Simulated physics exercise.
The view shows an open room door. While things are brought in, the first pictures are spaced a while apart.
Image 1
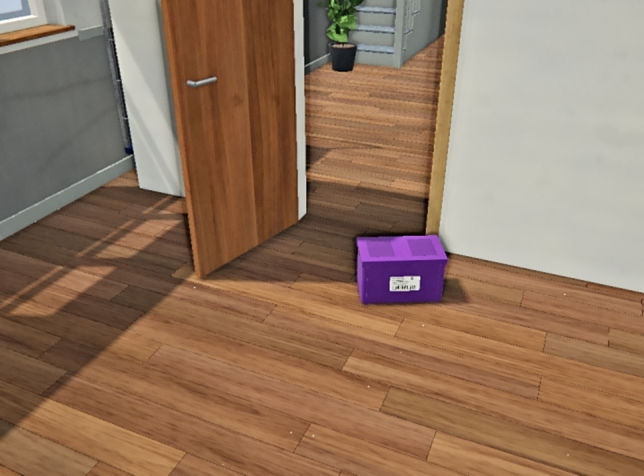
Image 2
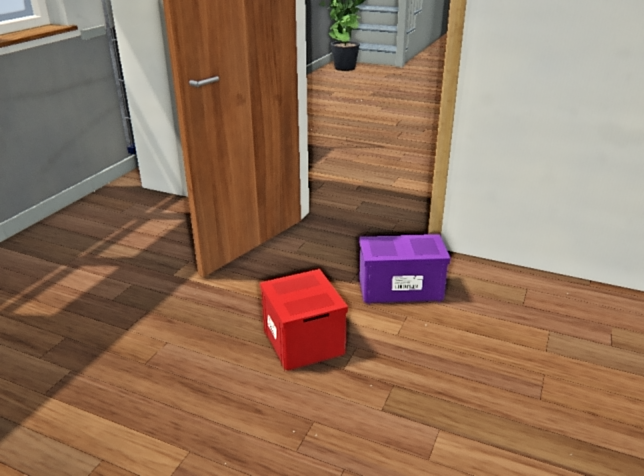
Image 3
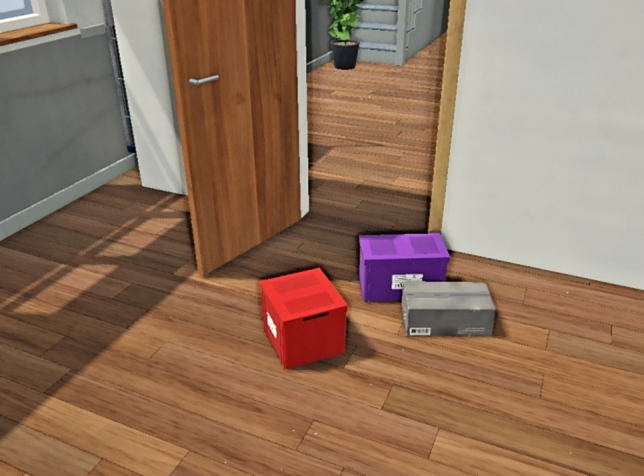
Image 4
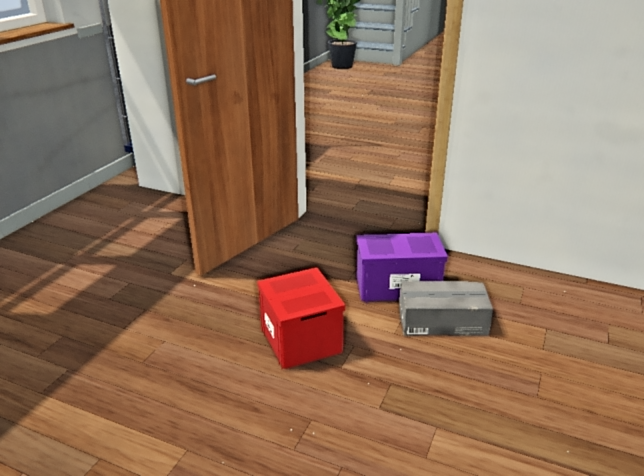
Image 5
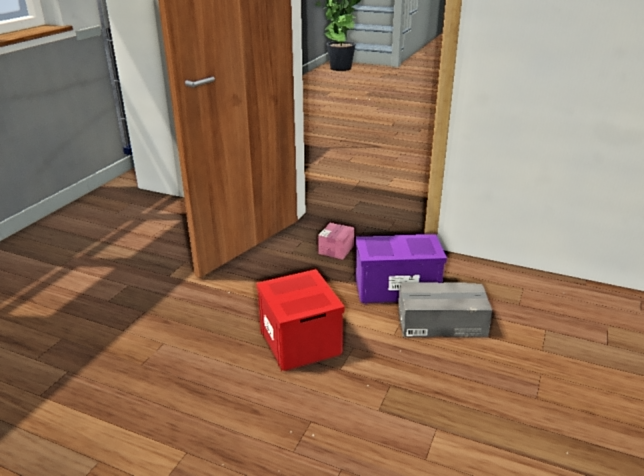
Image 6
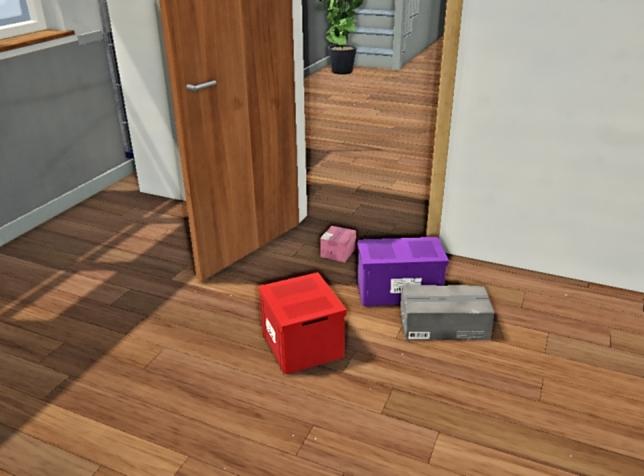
A red tote, then a grey box, then a small pink box appear one after another on the wood floor around a purple tote near a wide-open door, which stays still; no one is seen placing them.
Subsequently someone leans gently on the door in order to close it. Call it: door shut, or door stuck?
Door shut.
Then, 1.10 s past the last view, open by 55°.
Then, 1.50 s past the last view, open by 32°; pink box displaced about its own width near (357, 239); purple tote displaced a little.
Then, 2.00 s past the last view, open by 10°; pink box displaced well along near (375, 231); purple tote displaced a little.
Finally, open by 0°; moved from the start, purple tote and pink box; the other 2 still in place. Final places as the last picture's camera would see them, pink box near (381, 222).
